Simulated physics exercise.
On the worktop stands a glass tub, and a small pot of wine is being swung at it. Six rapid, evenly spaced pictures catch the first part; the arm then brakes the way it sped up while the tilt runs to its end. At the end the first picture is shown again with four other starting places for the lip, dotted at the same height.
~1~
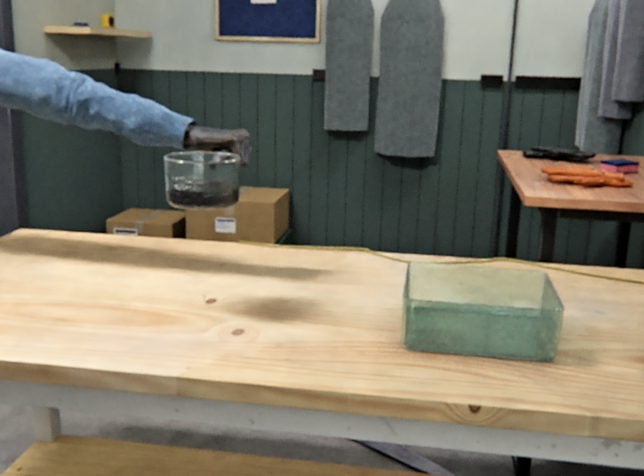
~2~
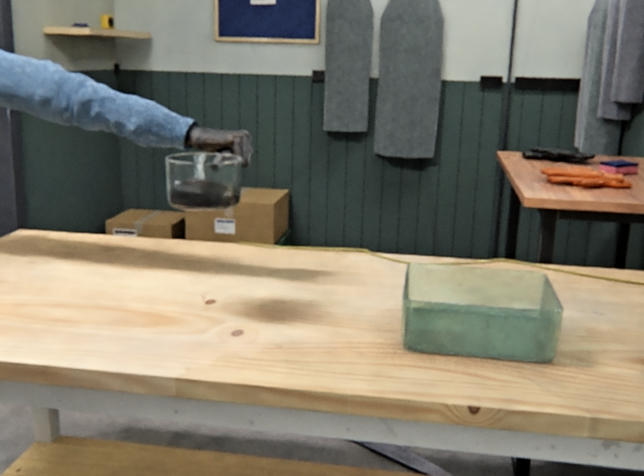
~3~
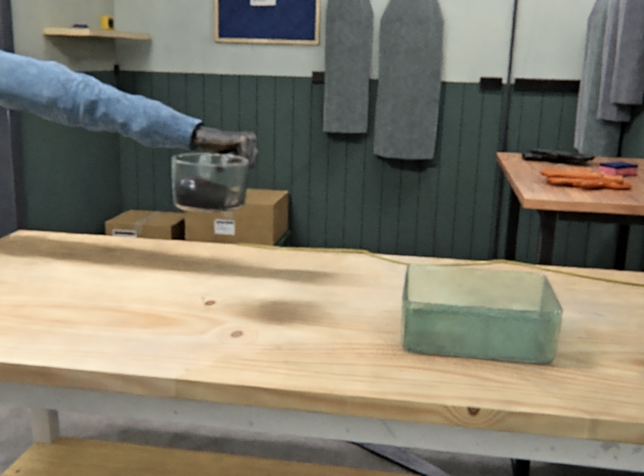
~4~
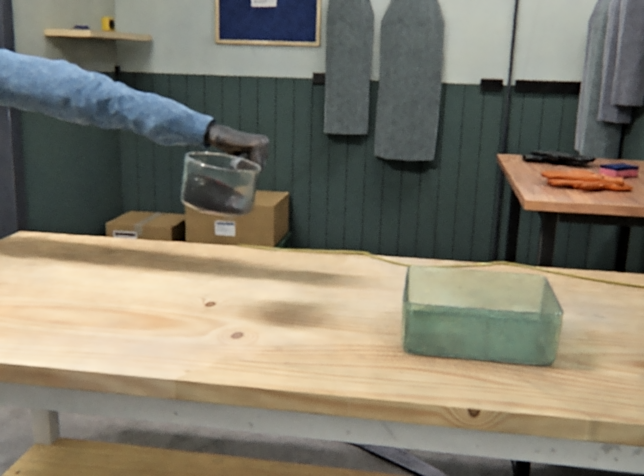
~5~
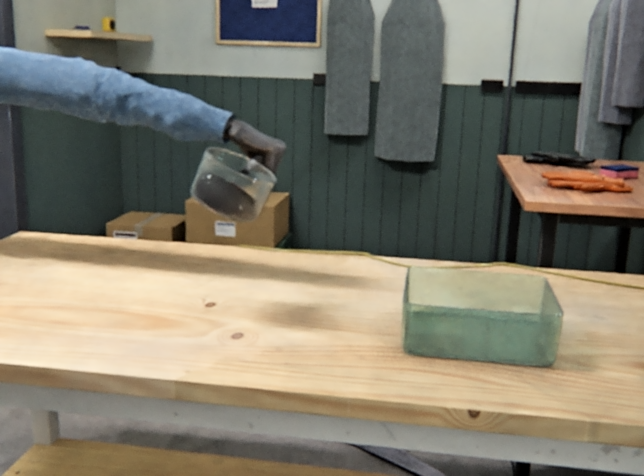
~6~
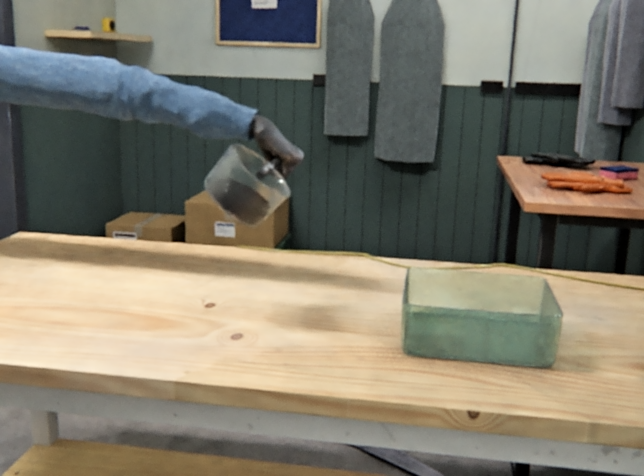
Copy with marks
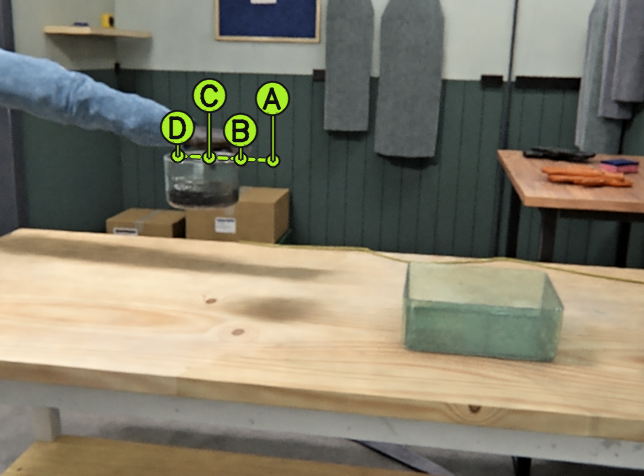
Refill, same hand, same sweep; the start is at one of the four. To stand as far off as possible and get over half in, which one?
It is A.
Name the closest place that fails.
Place B.
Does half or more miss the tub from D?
Yes, that goes wrong.
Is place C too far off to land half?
Yes.
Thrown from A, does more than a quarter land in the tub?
Yes, it does.
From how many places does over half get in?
One of the four.
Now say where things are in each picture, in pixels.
Upright, lip at (237, 158); tub from (402, 347) to (556, 360); nothing has left yet, in the first picture.
Upright, lip at (239, 159); nothing has left yet, in the second picture.
Upright, lip at (245, 162); nothing has left yet, in the third picture.
Tipped about 10°, lip at (258, 169); nothing has left yet, in the fourth picture.
Tipped about 23°, lip at (274, 180); nothing has left yet, in the fifth picture.
Tipped about 40°, lip at (288, 194); nothing has left yet, in the sixth picture.
In lime, A at (272, 160); B at (240, 158); C at (209, 157); D at (177, 155).
For place A, about 75 % lands in the tub, 4 % falls short and 21 % goes beside or beyond.
For place B, about 4 % lands in the tub, 92 % falls short and 4 % goes beside or beyond.
For place C, about 0 % lands in the tub, 100 % falls short.
For place D, about 0 % lands in the tub, 100 % falls short.
